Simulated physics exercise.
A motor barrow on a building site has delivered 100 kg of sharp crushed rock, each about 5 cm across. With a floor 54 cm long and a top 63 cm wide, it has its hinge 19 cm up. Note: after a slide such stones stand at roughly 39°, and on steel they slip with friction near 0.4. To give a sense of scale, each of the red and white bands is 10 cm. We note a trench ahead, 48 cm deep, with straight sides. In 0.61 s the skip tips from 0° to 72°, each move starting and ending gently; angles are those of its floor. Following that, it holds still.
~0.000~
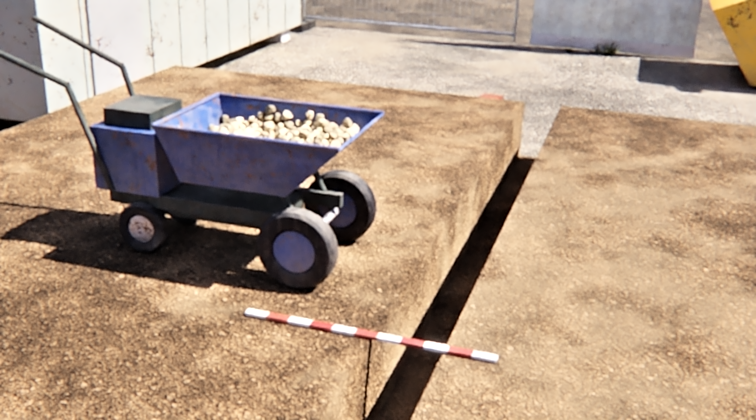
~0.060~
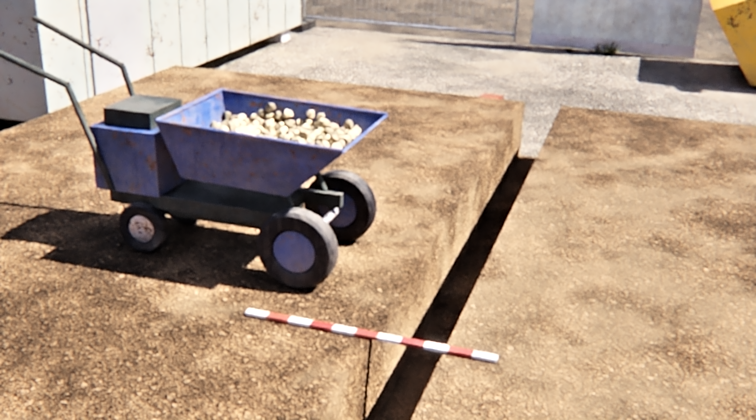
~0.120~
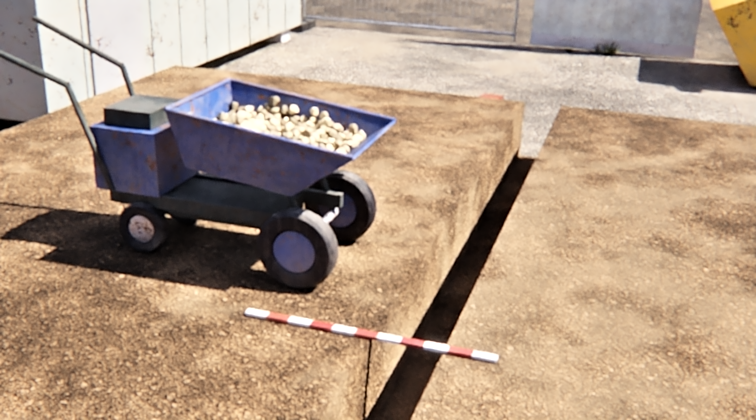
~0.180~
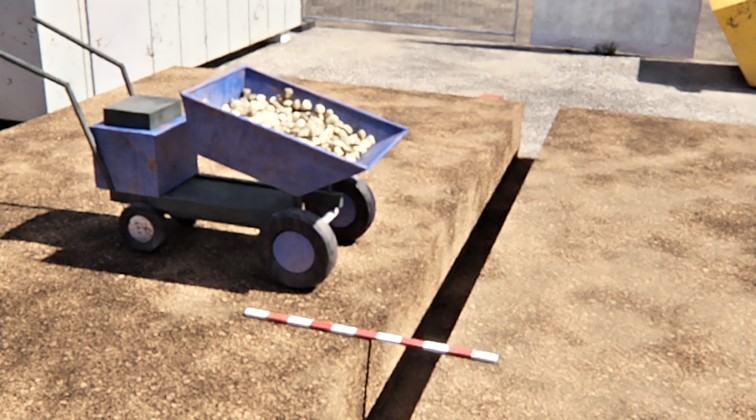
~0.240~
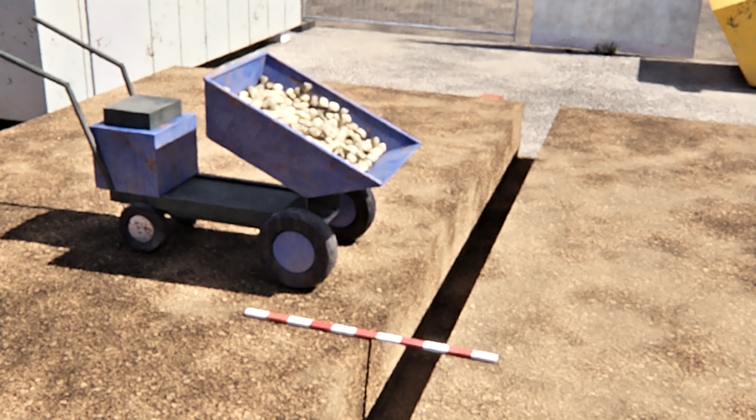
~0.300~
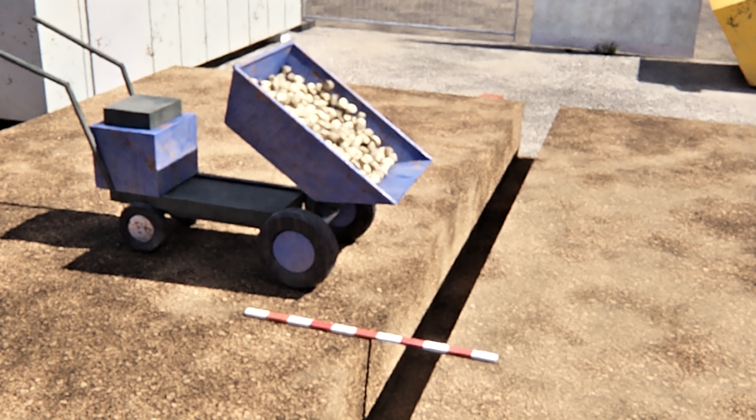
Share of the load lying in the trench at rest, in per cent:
58 per cent.
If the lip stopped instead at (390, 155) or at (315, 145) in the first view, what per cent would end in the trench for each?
5 %, then 85 %.
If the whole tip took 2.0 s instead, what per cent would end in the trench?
Around 85 per cent would end in the trench.
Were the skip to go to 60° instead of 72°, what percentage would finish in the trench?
Trench share: Approx. 45%.
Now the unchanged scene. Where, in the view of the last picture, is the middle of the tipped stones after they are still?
(463, 352).
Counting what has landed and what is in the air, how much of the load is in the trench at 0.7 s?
By then, around 20 percent.
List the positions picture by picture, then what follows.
In the first frame, the skip is at 0°, its lip at (339, 150); the top of the load is at (303, 121).
The second frame shows lip at (343, 152), floor tilted 2°, highest stones at (297, 118); the stones move at 0.4 m/s on average.
In the third frame, the skip is at 7°, its lip at (353, 158); the top of the load is at (272, 111); the stones move at 0.8 m/s on average.
In the fourth frame, the skip is at 15°, its lip at (367, 169); the top of the load is at (256, 103); the stones move at 1.2 m/s on average.
In the fifth frame, the skip is at 25°, its lip at (382, 185); the top of the load is at (265, 93); the stones move at 1.5 m/s on average.
In the sixth frame, the skip is at 35°, its lip at (395, 204); the top of the load is at (277, 81); the stones move at 1.5 m/s on average.
After 0.5 s the floor is at 61°; 100 % in the skip; the foremost stones are at (401, 220).
After 0.7 s the floor is at 72°; 76 % in the skip, 21 % in the trench, 3 % past the trench; the foremost stones are at (487, 270).
After 1.1 s the floor is at 72°; 7 % in the skip, 50 % in the trench, 43 % past the trench; the foremost stones are at (636, 326).
After 3.0 s the floor is at 72°; 0 % in the skip, 58 % in the trench, 42 % past the trench; the foremost stones are at (752, 345).
